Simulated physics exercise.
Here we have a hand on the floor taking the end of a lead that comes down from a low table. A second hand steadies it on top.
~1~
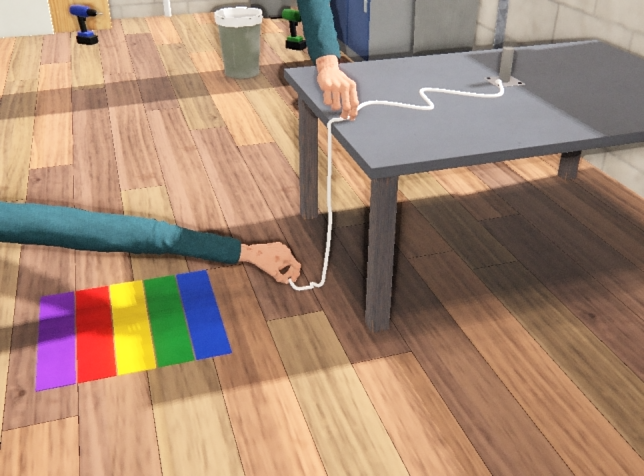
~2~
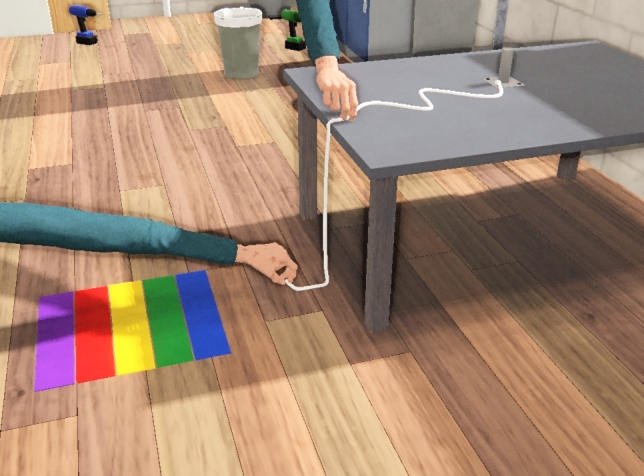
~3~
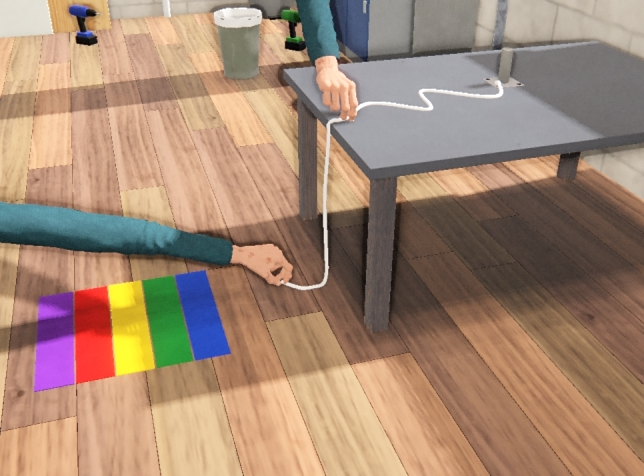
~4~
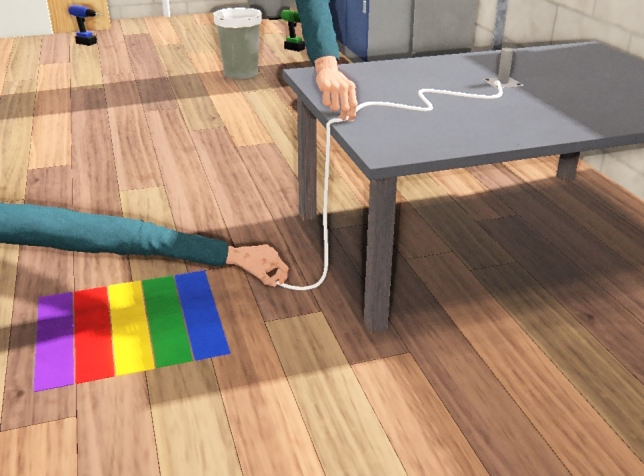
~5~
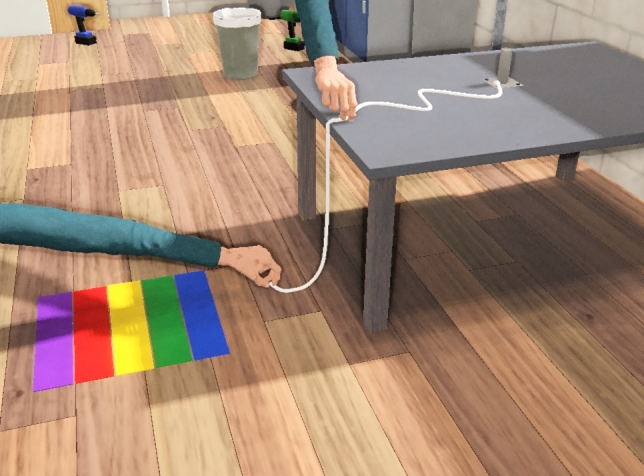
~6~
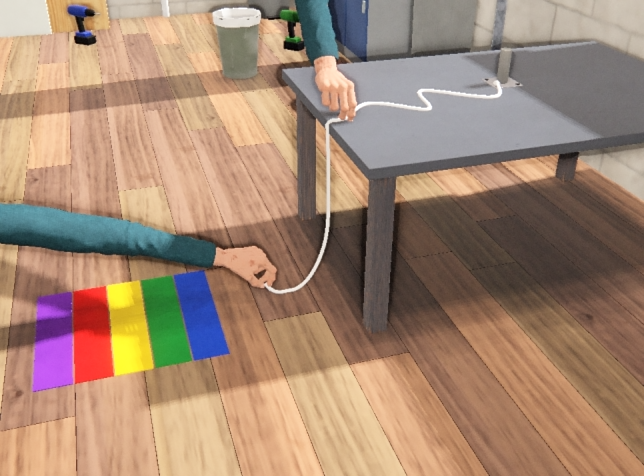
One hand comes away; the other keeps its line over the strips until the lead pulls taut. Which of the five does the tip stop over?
The end stops over the purple strip.
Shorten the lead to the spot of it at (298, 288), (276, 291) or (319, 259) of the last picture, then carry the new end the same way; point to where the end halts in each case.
The places are (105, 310), (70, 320) and (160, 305).
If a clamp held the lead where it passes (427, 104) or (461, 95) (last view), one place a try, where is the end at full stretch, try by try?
In that order: (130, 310) and (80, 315).
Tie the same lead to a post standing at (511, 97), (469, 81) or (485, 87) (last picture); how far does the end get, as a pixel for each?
Near (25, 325), (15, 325) and (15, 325).
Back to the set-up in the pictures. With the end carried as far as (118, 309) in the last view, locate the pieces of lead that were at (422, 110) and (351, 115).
About (348, 113), and the other about (307, 181).
Soon after, end near (118, 309); over yellow.
After that, end near (73, 317); over red.
At the stop, end near (46, 322); over purple. It gets as far as the purple strip.
